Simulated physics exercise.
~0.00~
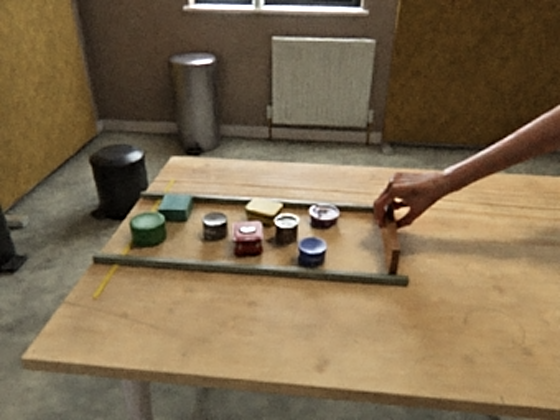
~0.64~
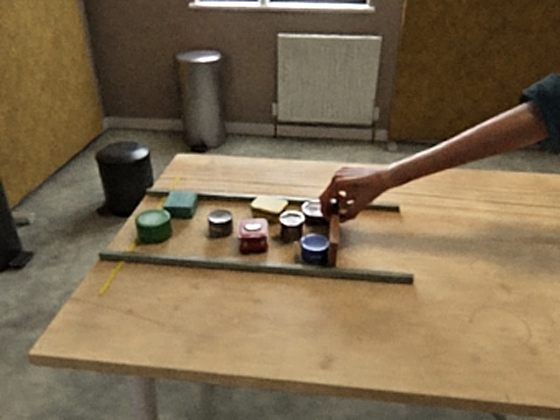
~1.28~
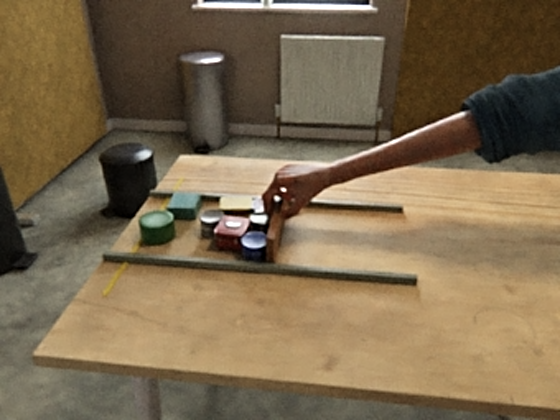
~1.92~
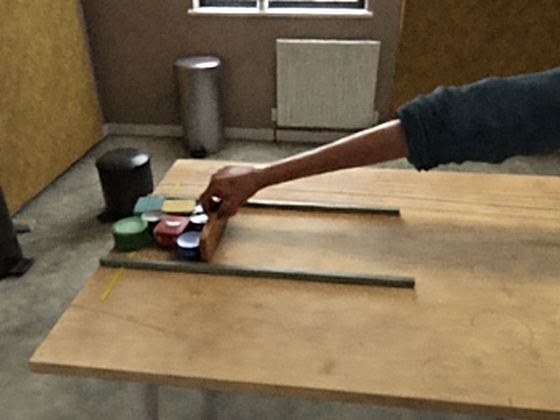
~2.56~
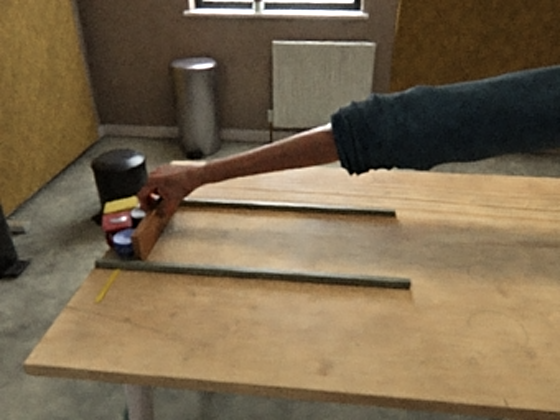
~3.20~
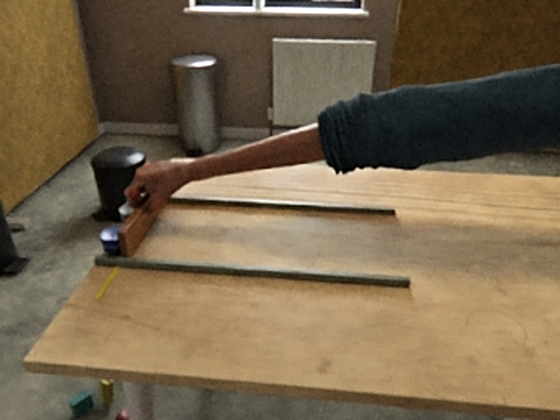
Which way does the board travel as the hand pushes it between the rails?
The board moves to the left along the table, toward the end where the small things drop off.
